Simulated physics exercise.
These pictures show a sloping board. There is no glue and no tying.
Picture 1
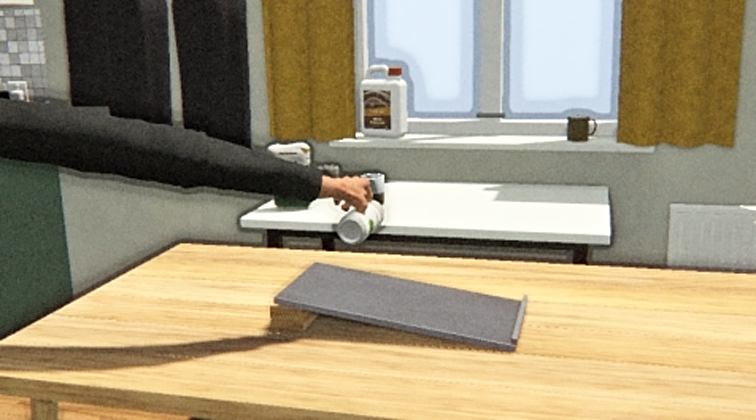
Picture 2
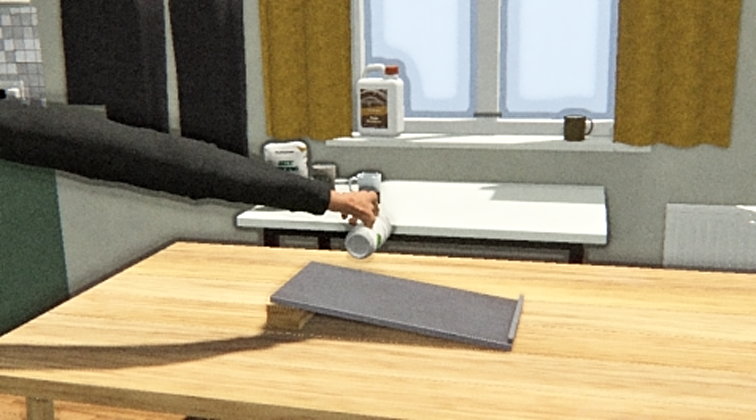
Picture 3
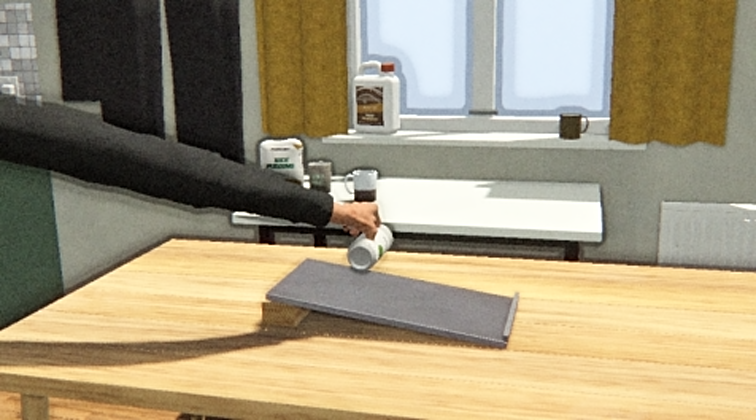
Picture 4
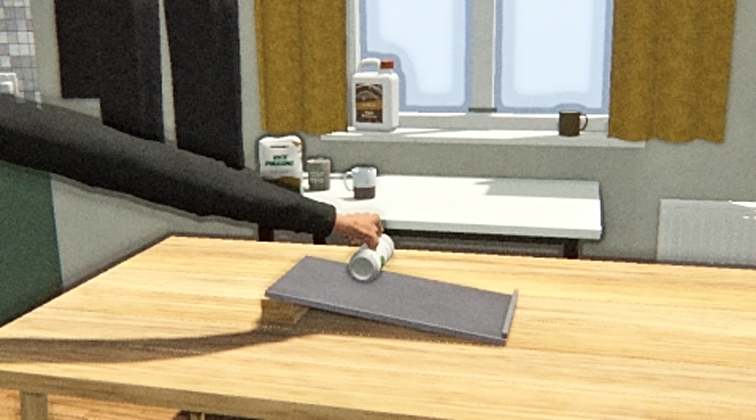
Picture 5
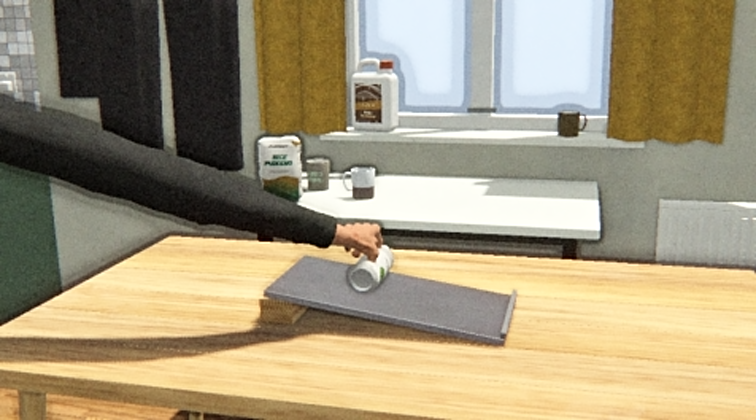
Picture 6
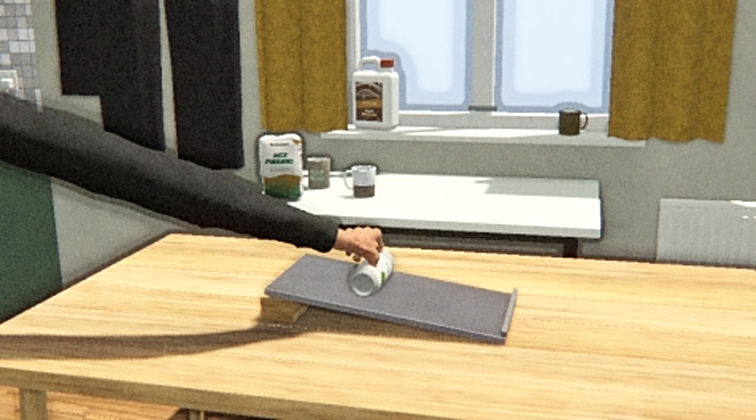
In a room with a curtained window, a hand reaching from the left lowers a white can on its side onto the raised left part of a grey sloping board on a wooden table, and keeps hold of it.
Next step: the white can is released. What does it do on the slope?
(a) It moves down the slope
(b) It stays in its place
The answer is a.
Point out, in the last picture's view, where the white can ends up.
Near pixel (496, 297).
Then, 0.50 s past the last view, white can displaced about its own width near (399, 278).
Then, 0.80 s past the last view, white can displaced well along near (455, 288).
Then, 1.00 s past the last view, white can displaced well along near (501, 292).
Then, 1.40 s past the last view, white can displaced well along near (486, 295).
Finally, moved from the start, white can. Final places as the last picture's camera would see them, white can near (496, 297). The white can goes downhill.
